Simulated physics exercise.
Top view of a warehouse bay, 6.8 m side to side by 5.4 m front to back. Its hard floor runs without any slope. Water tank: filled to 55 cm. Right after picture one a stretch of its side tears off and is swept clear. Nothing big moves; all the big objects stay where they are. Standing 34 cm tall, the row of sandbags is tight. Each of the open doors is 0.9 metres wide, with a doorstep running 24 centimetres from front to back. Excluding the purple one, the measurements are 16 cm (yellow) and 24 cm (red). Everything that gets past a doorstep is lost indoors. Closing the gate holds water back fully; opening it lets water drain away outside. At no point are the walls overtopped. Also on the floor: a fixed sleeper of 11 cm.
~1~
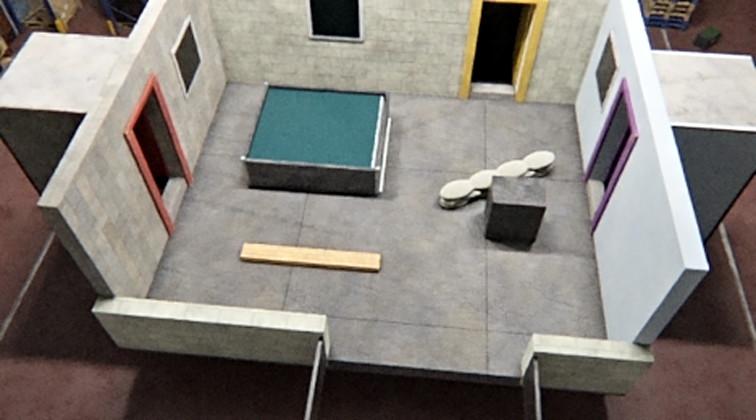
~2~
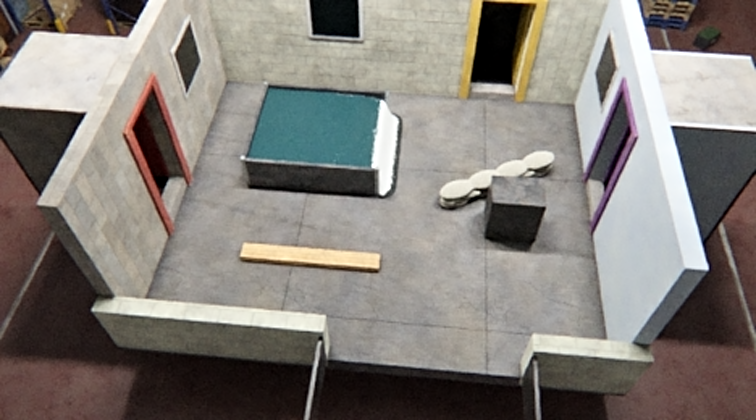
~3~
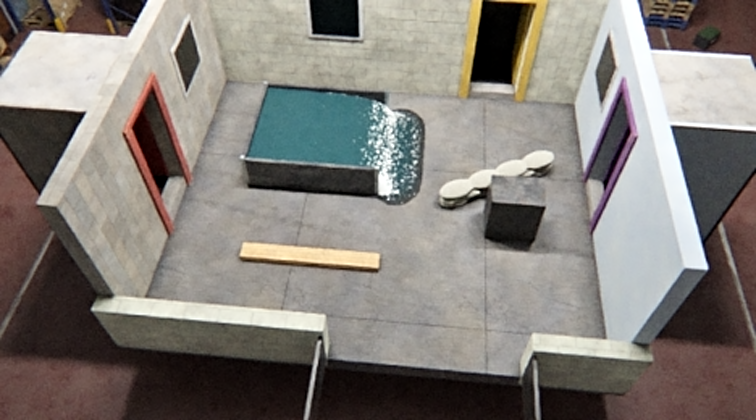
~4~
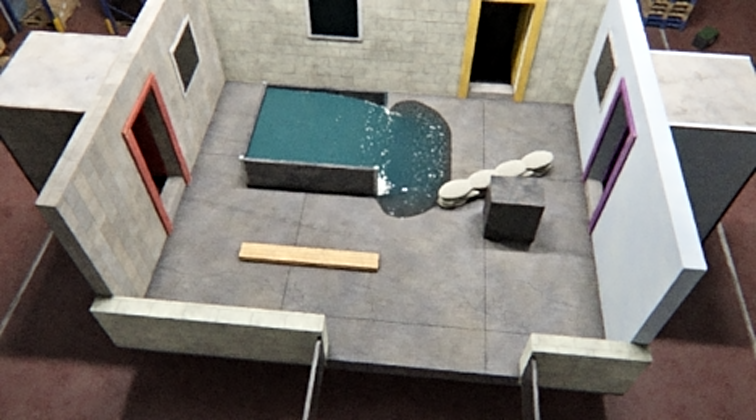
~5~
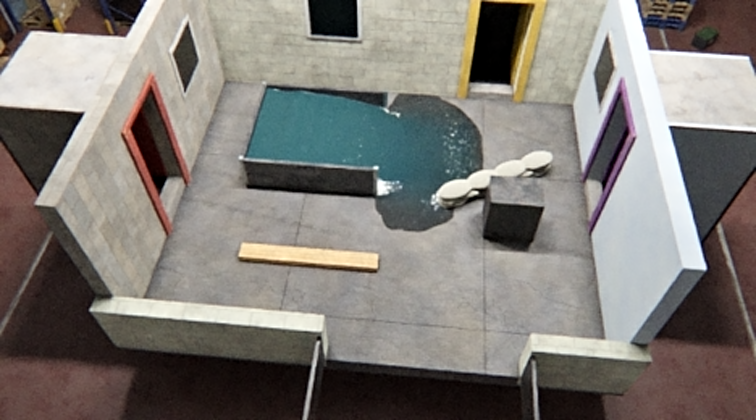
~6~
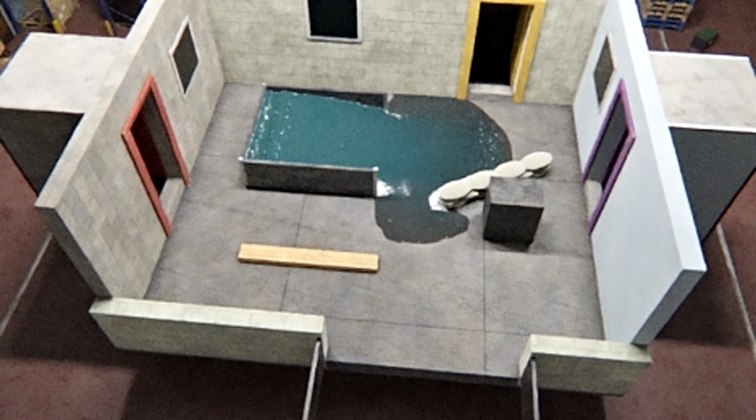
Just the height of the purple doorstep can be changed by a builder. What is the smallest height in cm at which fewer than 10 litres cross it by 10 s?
About 8.5 cm.
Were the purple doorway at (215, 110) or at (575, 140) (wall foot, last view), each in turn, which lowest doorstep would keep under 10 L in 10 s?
In turn: Roughly 10.5 cm, roughly 35 cm.
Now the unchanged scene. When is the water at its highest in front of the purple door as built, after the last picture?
At roughly 2.8 s.
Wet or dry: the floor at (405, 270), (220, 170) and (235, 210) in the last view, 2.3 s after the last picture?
Spot one awash, spot two bone dry, spot three bone dry.
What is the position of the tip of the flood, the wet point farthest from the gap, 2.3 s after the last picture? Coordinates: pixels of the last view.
Around (601, 369).
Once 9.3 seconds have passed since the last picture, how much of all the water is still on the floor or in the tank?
I'd say near 80 per cent is still there.
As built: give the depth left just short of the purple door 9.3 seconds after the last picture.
It comes to about 3.0 centimetres deep.
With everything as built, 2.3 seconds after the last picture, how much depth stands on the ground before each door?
Before yellow it's 26 cm, before purple 8 cm, before red 0 cm.
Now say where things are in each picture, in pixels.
Still water, 55 cm deep, in the water tank at (319, 127); the purple door at (607, 165) is dry, in the first picture.
The gap is at (381, 145), the front 0.3 m out at (397, 148); the back of the water tank holds 55 cm, in the second picture.
The front is at (417, 180), 0.7 m from the gap at (381, 147); 1.3 m2 of floor is wet, 55 cm left at the back, in the third picture.
The gap is at (380, 148), the front 1.2 m out at (444, 182); the back of the water tank holds 55 cm, in the fourth picture.
Water pours out at (379, 148) and has run 1.7 m, to (475, 182); about 7 cm deep outside, 54 cm at the back, in the fifth picture.
The front is at a hidden place, 2.3 m from the gap at (379, 149); 5.2 m2 of floor is wet, 48 cm left at the back; the purple door at (604, 166), 3.7 m from the gap, is still 1.5 m from the nearest water, in the sixth picture.
Then, 0.7 s after the last picture water covers 25 % of the floor, deepest (30 cm) near (440, 196); it has not reached the purple door.
Then, 2.3 s after the last picture water covers 45 % of the floor, deepest (36 cm) near (569, 124); 8 cm at the purple door, 0 litres in over its 15 cm doorstep.
Then, 9.3 s after the last picture water covers 90 % of the floor, deepest (10 cm) near (223, 87); 3 cm at the purple door, 0 litres in over its 15 cm doorstep.
At the purple door as built, the water peaked near 14 cm, 2.9 s after the last picture.
With a doorstep of 7.5 cm, 13 litres would have come in within the 10 s; with 10 cm, 5 litres. So under 10 litres takes about 8.5 cm.
